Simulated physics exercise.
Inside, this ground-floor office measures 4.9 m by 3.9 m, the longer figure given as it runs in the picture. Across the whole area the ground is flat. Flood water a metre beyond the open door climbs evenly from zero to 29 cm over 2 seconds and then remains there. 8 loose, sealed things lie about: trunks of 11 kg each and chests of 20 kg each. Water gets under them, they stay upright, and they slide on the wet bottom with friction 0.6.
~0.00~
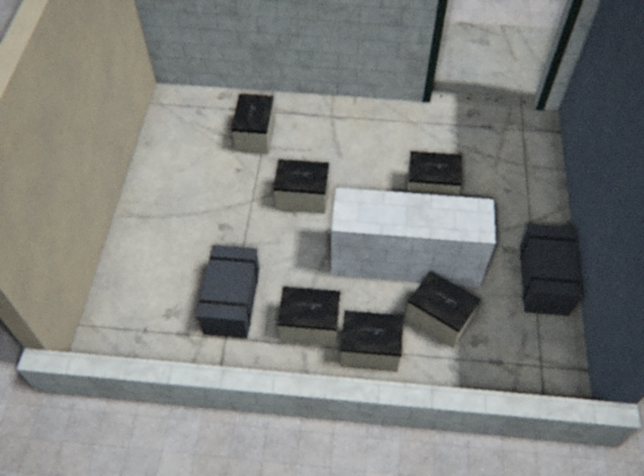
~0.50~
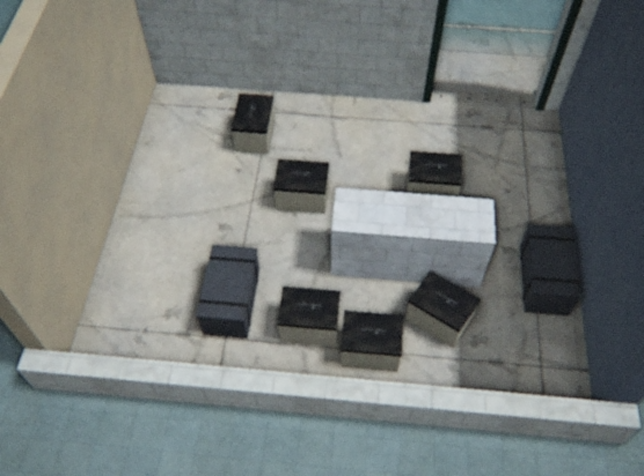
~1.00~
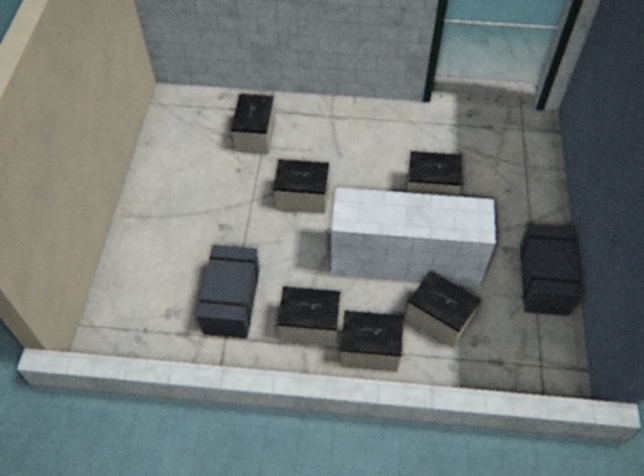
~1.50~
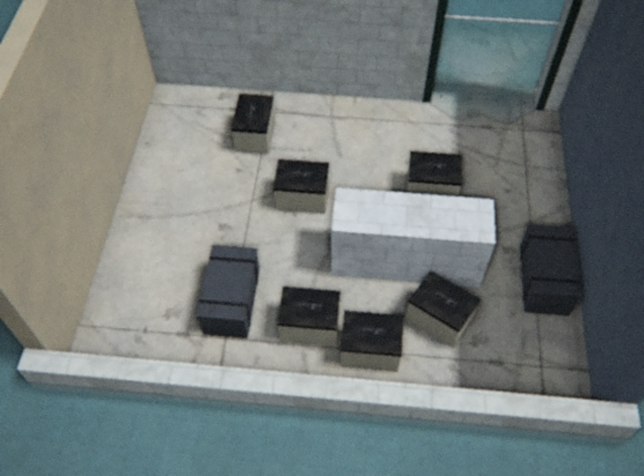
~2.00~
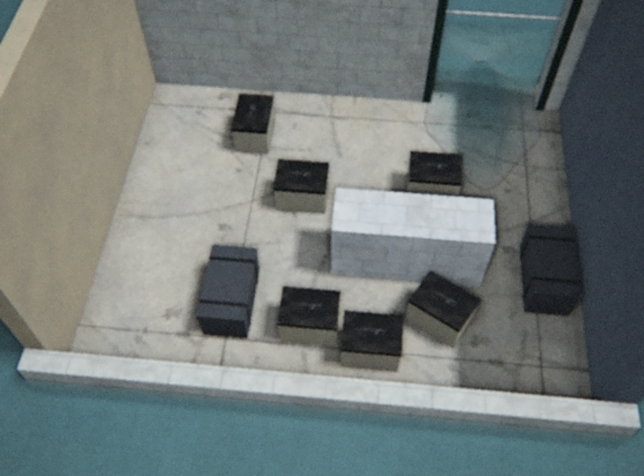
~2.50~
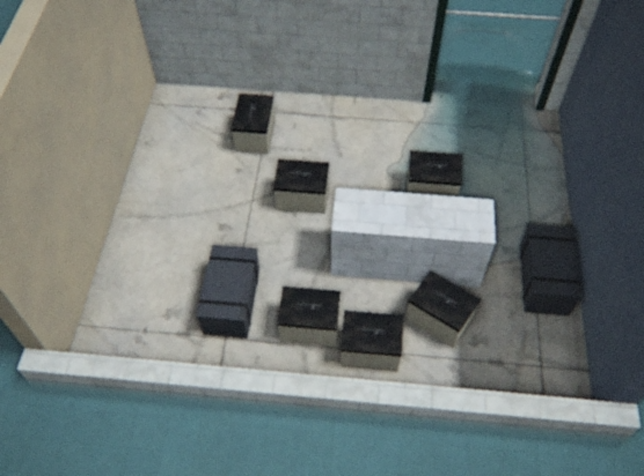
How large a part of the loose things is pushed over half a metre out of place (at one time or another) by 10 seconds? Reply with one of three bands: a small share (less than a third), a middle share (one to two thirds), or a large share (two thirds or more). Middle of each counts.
A large share, two thirds or more.
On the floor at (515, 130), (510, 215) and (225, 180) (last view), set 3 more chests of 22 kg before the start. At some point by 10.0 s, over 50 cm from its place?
Result, in listed order: Exceeded / exceeded / not exceeded.
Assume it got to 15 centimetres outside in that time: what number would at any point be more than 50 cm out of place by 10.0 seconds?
Then the count would be 1.
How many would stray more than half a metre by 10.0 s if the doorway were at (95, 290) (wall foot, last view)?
Then the count would be 7.
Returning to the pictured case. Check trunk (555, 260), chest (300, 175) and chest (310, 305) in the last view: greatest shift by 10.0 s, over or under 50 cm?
Taking them in turn, the first is beyond the limit, the second within the limit and the third beyond the limit.
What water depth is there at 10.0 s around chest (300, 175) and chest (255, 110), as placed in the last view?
Roughly 11 and 15 cm.
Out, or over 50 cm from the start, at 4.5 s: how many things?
It comes to 2.
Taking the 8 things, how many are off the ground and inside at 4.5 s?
Count at that moment: 2.
After 3.5 s 1 of 8 are over 50 cm from their spots; 1 afloat.
After 4.5 s 2 of 8 are over 50 cm from their spots; 2 afloat.
After 7.0 s 2 of 8 are over 50 cm from their spots; 3 afloat.
After 10.0 s 6 of 8 are over 50 cm from their spots, and 6 have been at some point; 8 afloat.
